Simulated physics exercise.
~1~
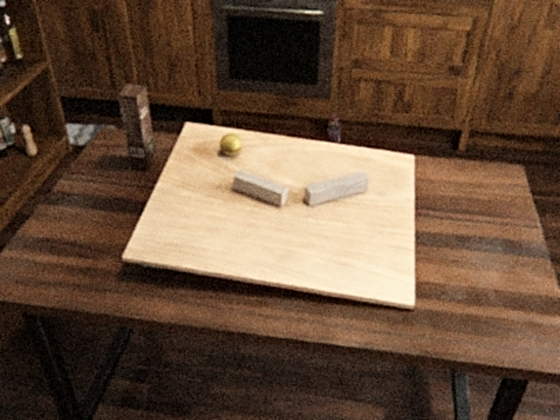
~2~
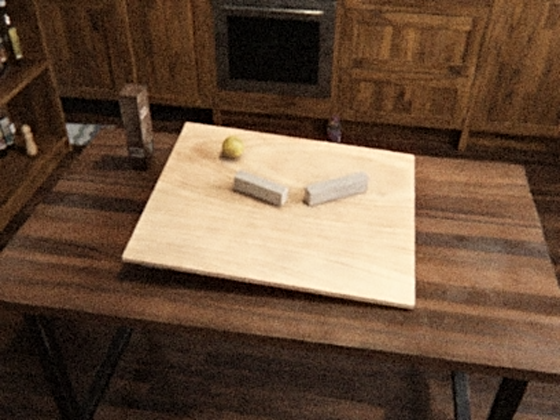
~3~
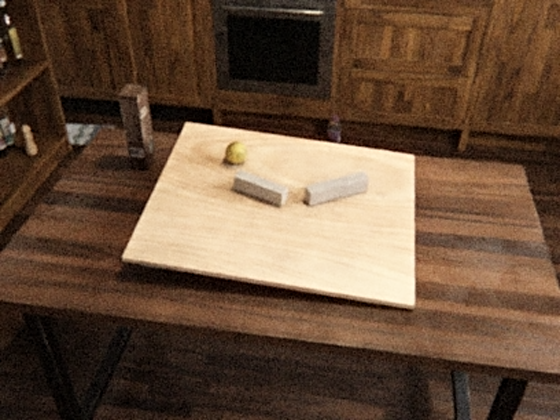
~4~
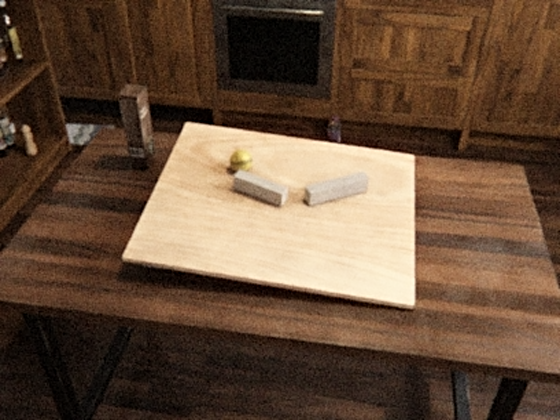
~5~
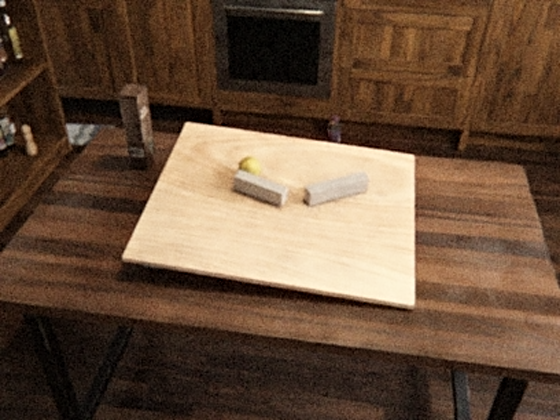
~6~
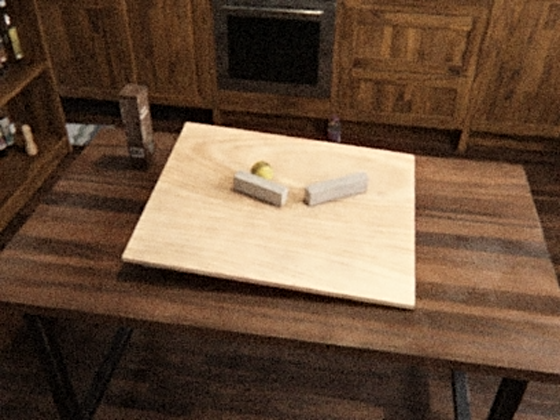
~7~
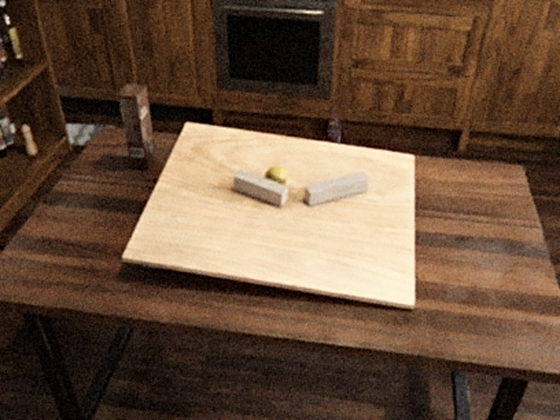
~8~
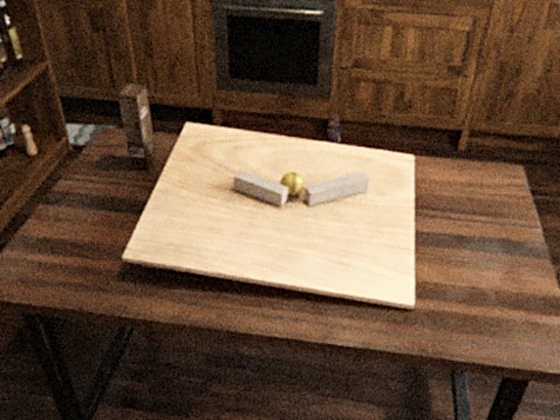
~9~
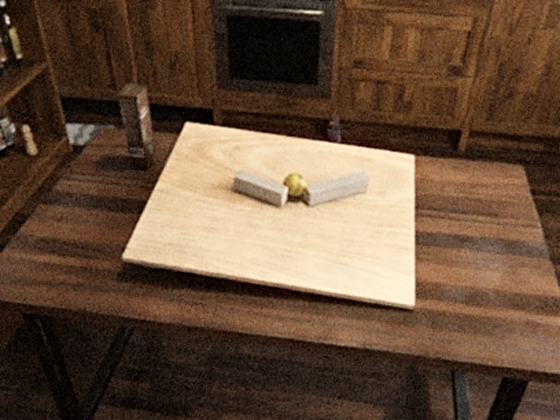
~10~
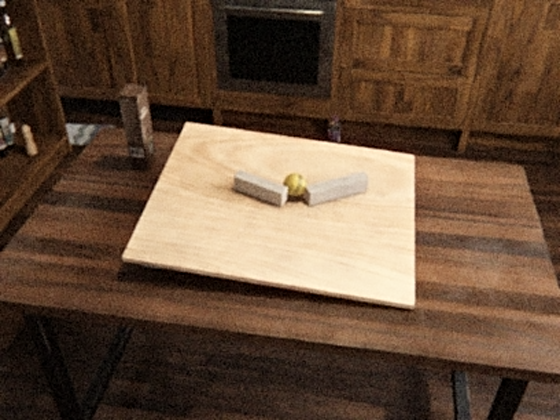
A wide pale wooden board lies tilted on a dark striped wood table in a kitchen, seen from above at a steady angle, with wooden cabinets and an oven behind. Two grey blocks sit angled toward each other on the board, a small yellow ball rests near its far left corner, and a brown carton stands on the table to the left. The ball rolls slowly down and right, reaches the left block and moves along behind it toward the gap. There it stops, held between the blocks, still on the board.
